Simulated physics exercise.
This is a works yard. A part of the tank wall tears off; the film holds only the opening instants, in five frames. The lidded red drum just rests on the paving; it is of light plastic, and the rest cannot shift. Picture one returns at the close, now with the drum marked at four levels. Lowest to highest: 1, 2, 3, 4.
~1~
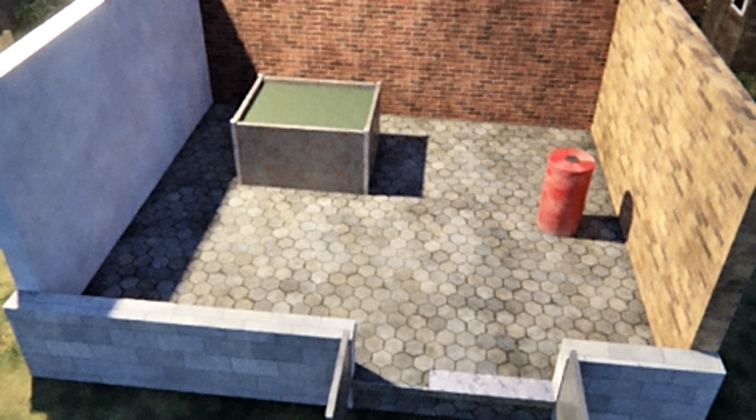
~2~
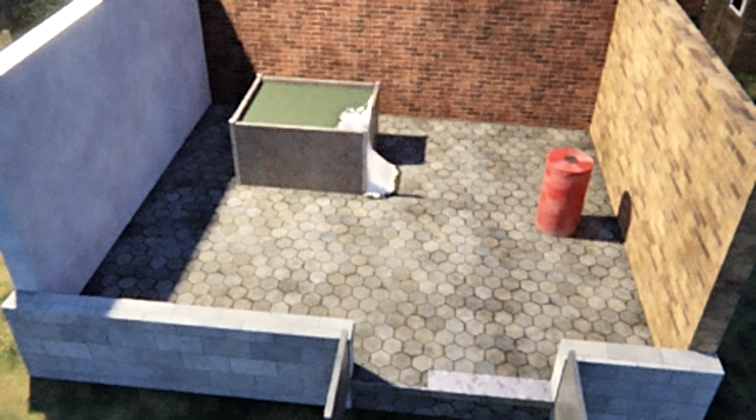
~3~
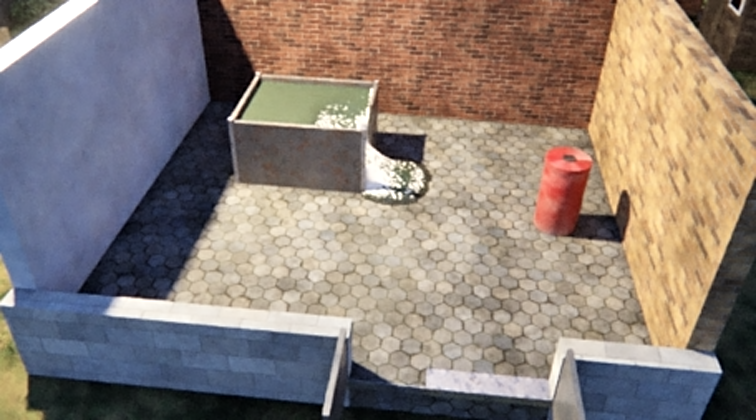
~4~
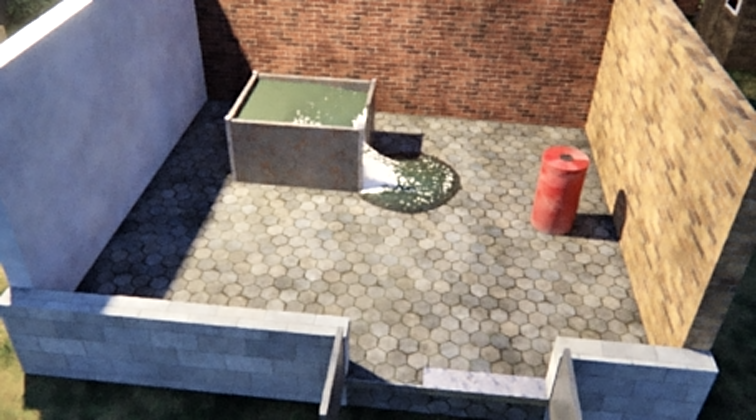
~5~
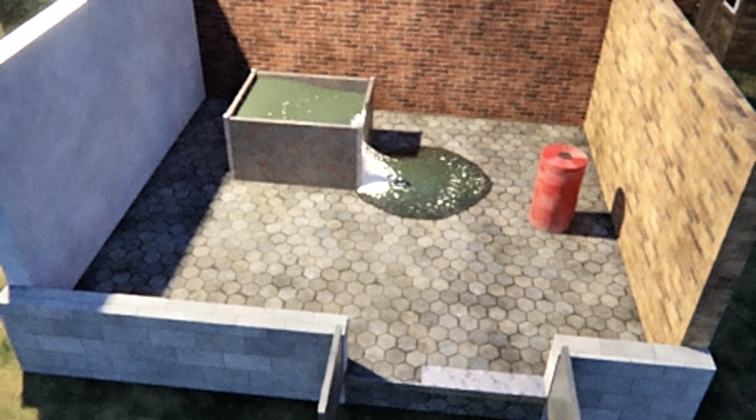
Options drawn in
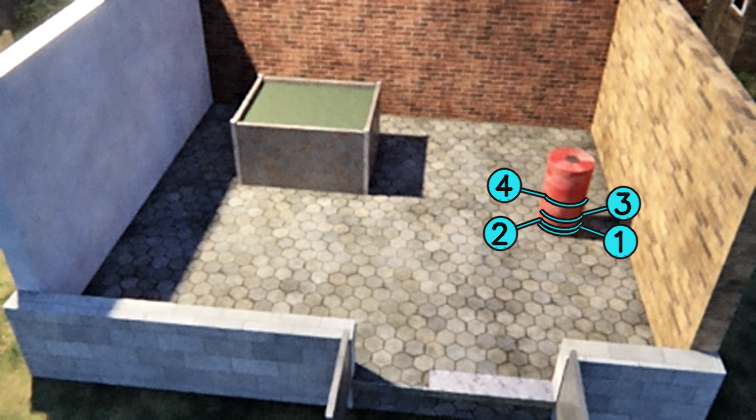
Full tank of green water in a walled, paved yard springing a leak, water pouring out and spreading rightward across the paving.
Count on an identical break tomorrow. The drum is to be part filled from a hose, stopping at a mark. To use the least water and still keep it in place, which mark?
Mark 4.
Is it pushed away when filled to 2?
Yes, that goes wrong.
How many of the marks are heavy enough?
One of the four.
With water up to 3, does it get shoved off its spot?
Yes.
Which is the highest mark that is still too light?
That is mark 3.
On the marked copy, 1 at (561, 233); 2 at (562, 229); 3 at (564, 221); 4 at (567, 205); from the bottom up 1, 2, 3, 4.
With 1, it is pushed about 4 times its own width away.
With 2, it is pushed about 4 times its own width away.
With 3, it is pushed about half its own width away.
With 4, it does not move.
